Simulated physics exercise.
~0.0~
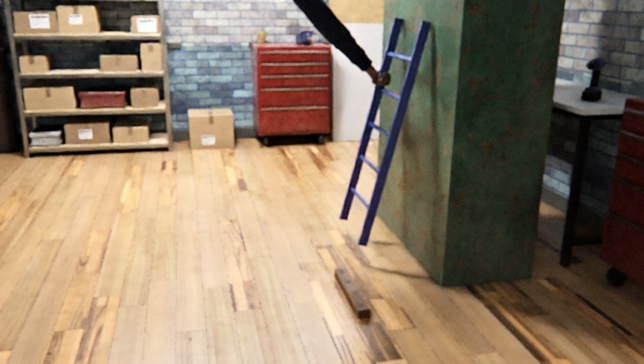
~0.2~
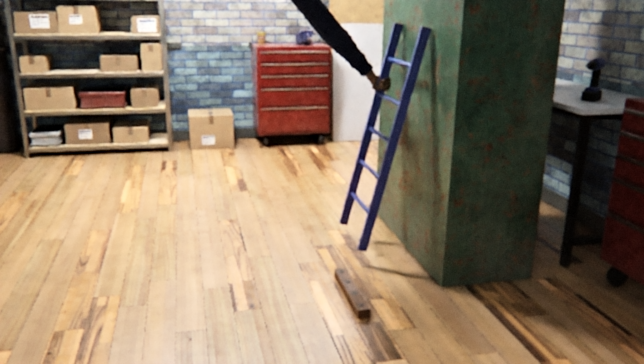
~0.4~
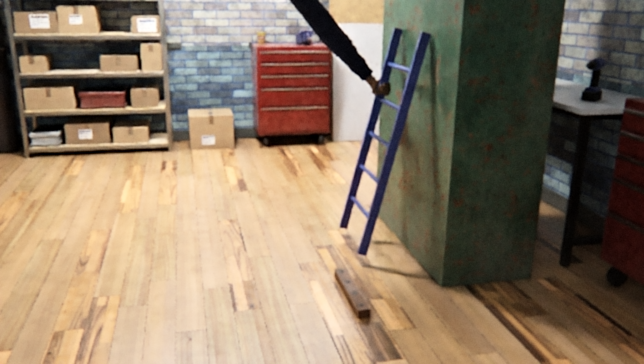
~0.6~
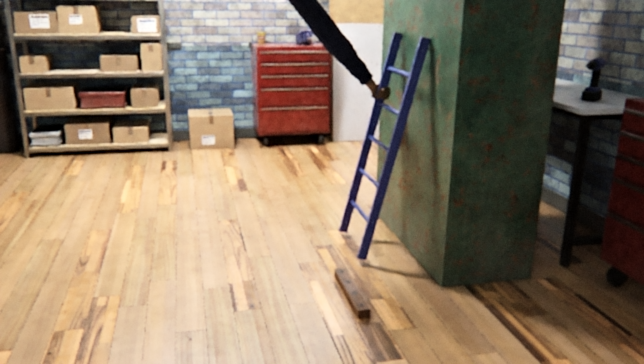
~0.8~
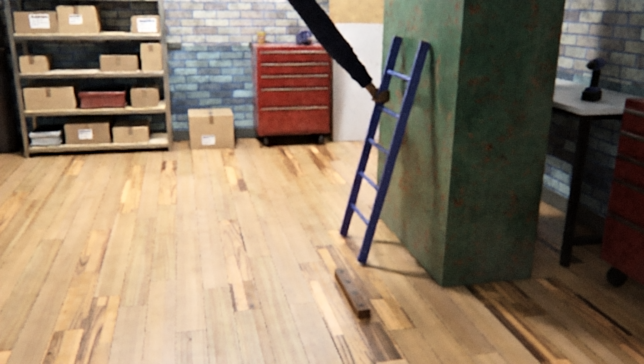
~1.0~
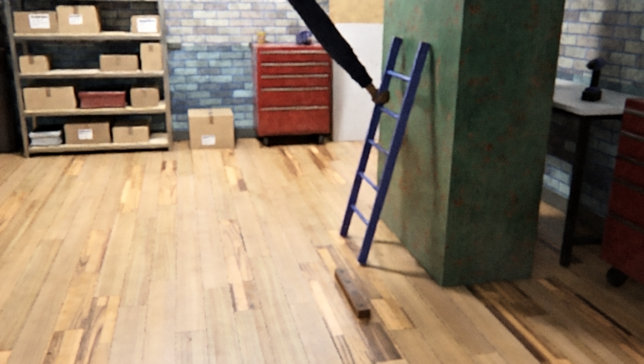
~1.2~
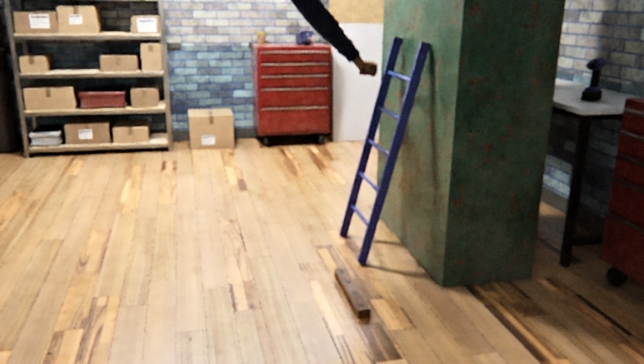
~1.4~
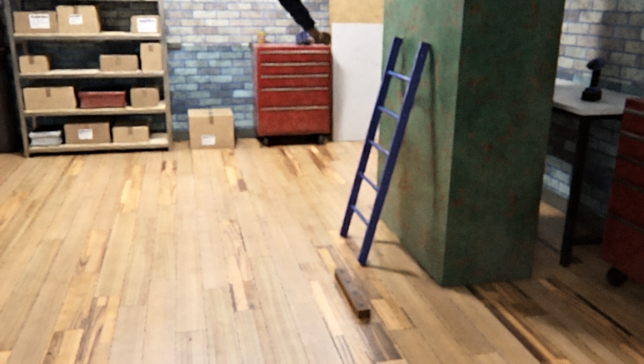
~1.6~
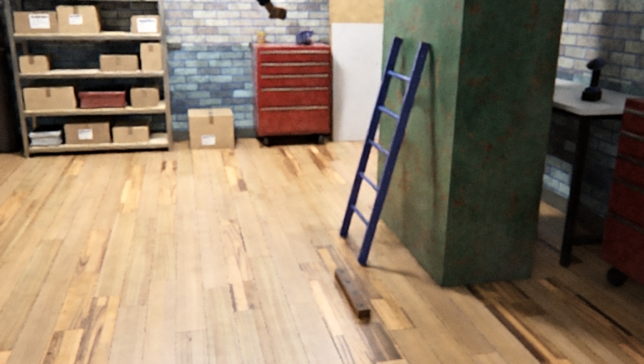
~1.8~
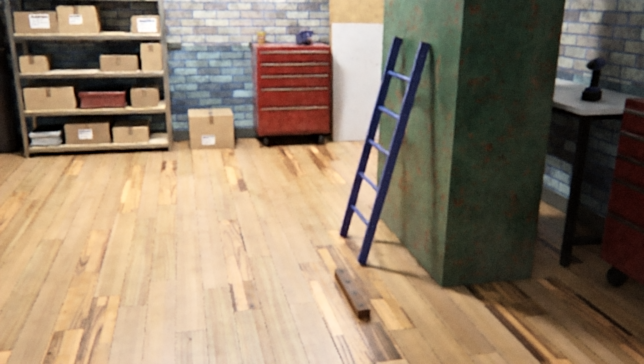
In the video, a dark-sleeved arm lowers a blue ladder-like gate slightly and leans it against a tall green cupboard, near a wooden batten on the floor. The hand lets go and withdraws out of view, and the gate stays leaning in place.
